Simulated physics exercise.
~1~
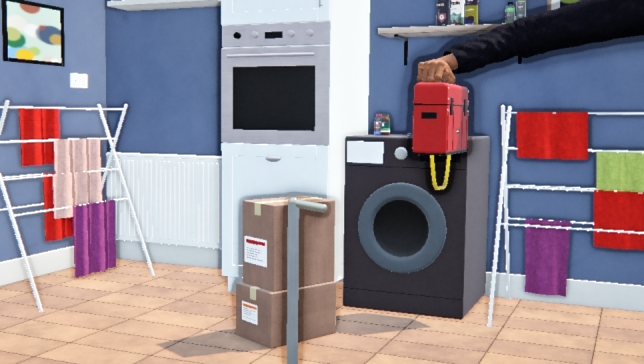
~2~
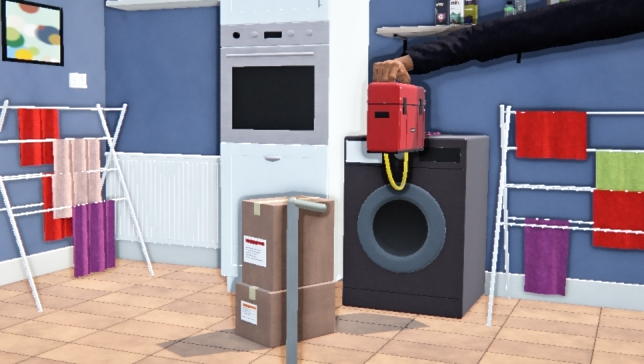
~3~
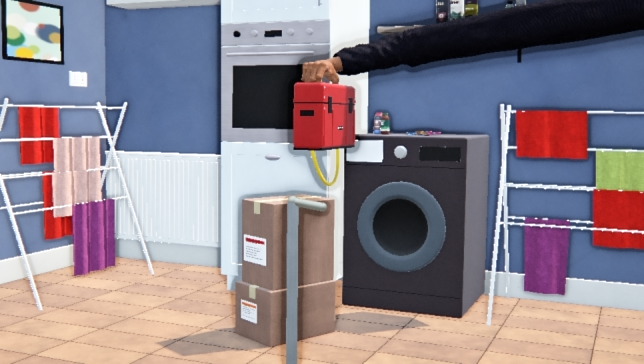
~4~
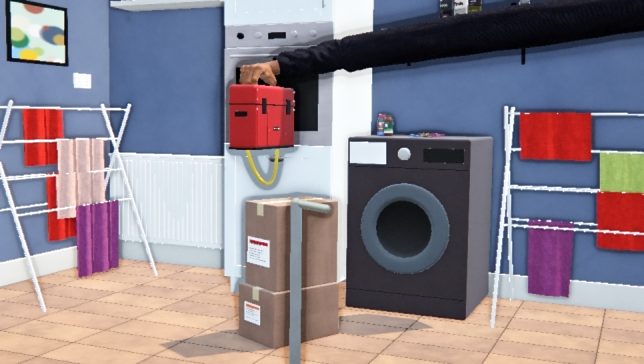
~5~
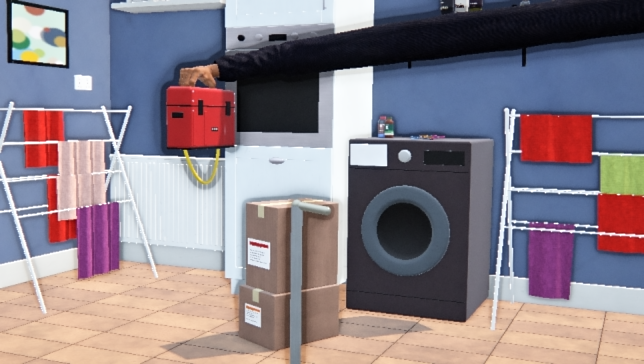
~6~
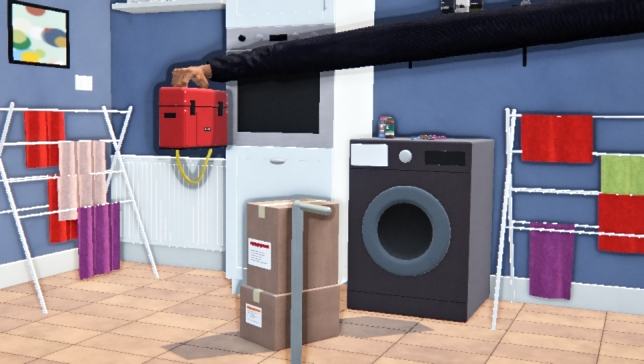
A red case with a yellow loop hanging beneath it, gripped from above by a hand on a long dark-sleeved arm, starts in front of a dark washing machine. The hand carries it left, staying fairly level, toward a grey post with a sideways hook beside two stacked cardboard boxes. The case nears the post and passes above it, the loop swaying below, while the view shifts slightly. It continues left across the oven without catching on the hook. The case ends clear of the post, still held upright near the left drying rack.
